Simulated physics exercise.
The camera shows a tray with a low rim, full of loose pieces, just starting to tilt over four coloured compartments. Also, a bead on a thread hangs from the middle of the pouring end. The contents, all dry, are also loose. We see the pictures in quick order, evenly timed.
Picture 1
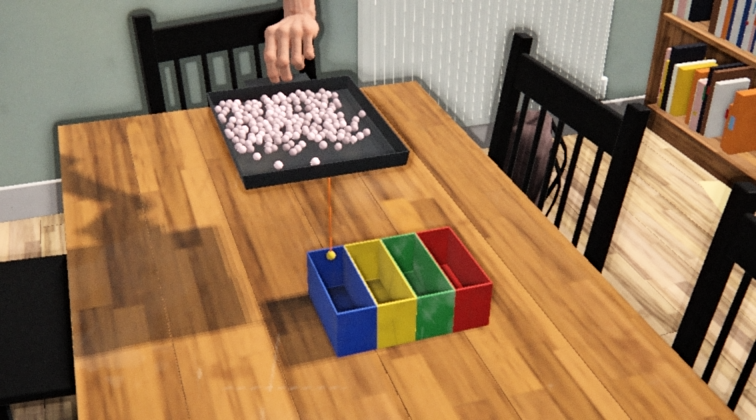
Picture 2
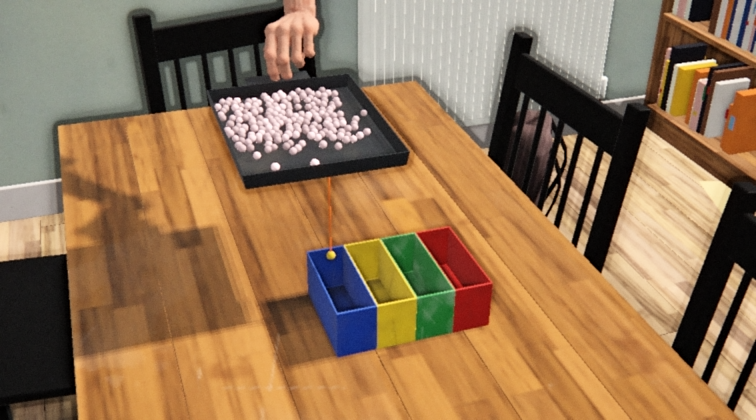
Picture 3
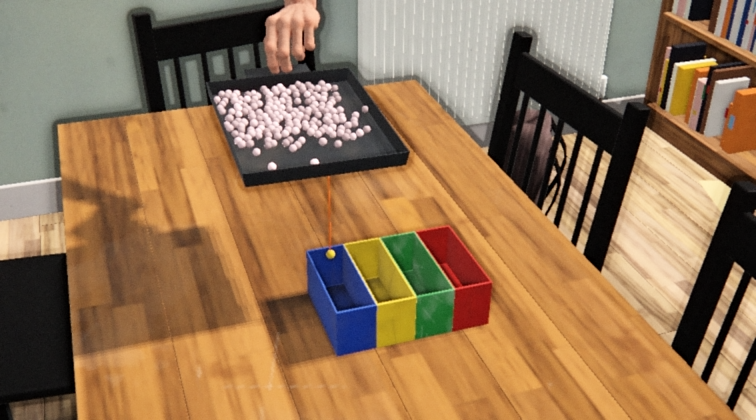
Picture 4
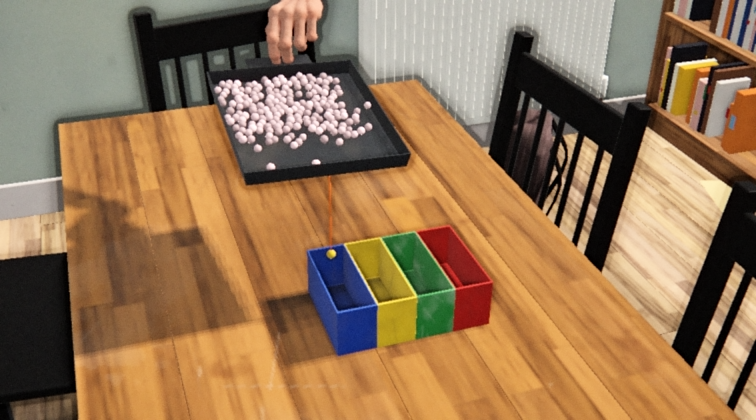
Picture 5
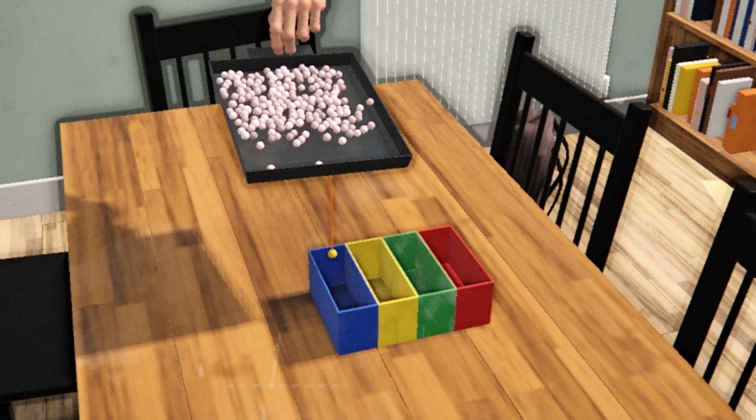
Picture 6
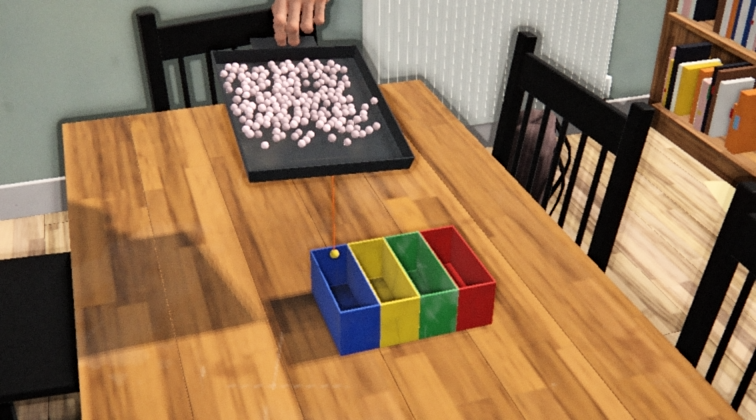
A hand at the far edge slowly raised the back of a black tray, tilting it slightly toward four coloured compartments on a wooden table, and the small pale pink balls inside began to shift.
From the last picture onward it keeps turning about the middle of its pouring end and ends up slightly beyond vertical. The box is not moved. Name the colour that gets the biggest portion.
Green.
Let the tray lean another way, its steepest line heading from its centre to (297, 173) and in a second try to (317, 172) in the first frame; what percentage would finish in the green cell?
0 %, give or take, and then 0 %.
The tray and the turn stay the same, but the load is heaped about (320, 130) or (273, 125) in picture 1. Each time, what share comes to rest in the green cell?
First case: Close to 60 %; second case: Close to 50 %.
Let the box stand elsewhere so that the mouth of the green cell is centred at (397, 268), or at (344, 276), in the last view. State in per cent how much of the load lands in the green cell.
50 and 10 in a hundred.
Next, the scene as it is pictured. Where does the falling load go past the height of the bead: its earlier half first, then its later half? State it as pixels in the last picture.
About (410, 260) to begin with, then about (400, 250).
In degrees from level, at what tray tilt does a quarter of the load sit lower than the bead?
95°.
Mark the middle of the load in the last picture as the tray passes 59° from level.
(366, 154).
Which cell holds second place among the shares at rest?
Place 2: That yellow cell.
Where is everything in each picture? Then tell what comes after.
The first frame shows corners of the pouring end at (245, 175) and (406, 150), level; middle of the load at (284, 121), sugar pearls; bead on its thread at (331, 256); blue cell at (357, 327); yellow cell at (397, 319); green cell at (435, 311); red cell at (472, 304).
The second frame shows corners of the pouring end at (245, 174) and (407, 151), level; middle of the load at (284, 120).
The third frame shows corners of the pouring end at (245, 172) and (407, 151), tipped barely, lowest at the right corner; middle of the load at (283, 115).
The fourth frame shows corners of the pouring end at (246, 171) and (408, 152), tipped a little, lowest at the right corner; middle of the load at (285, 108).
The fifth frame shows corners of the pouring end at (248, 170) and (410, 154), tipped a little, lowest at the right corner; middle of the load at (287, 103).
The sixth frame shows corners of the pouring end at (251, 170) and (412, 156), tipped a little, lowest at the right corner; middle of the load at (292, 99), all on the move; blue cell at (360, 326); yellow cell at (400, 318); green cell at (438, 310); red cell at (476, 303).
Soon after the last picture, tray tipped steeply; nearly all on the tray; a stray few in the green cell; a stray few in the yellow cell; a stray few in the red cell; a stray few falling or outside the box.
A little later, tray tipped right over; about a quarter on the tray; about a quarter in the green cell; a small part in the yellow cell; a small part in the blue cell; a stray few in the red cell; about a quarter falling or outside the box.
Later still, tray tipped past a quarter turn; about half in the green cell; about a quarter in the yellow cell; a small part in the blue cell; a stray few in the red cell; a small part falling or outside the box.
At rest, tray tipped past a quarter turn; about half in the green cell; about a quarter in the yellow cell; a small part in the blue cell; a stray few in the red cell; a small part outside the box.
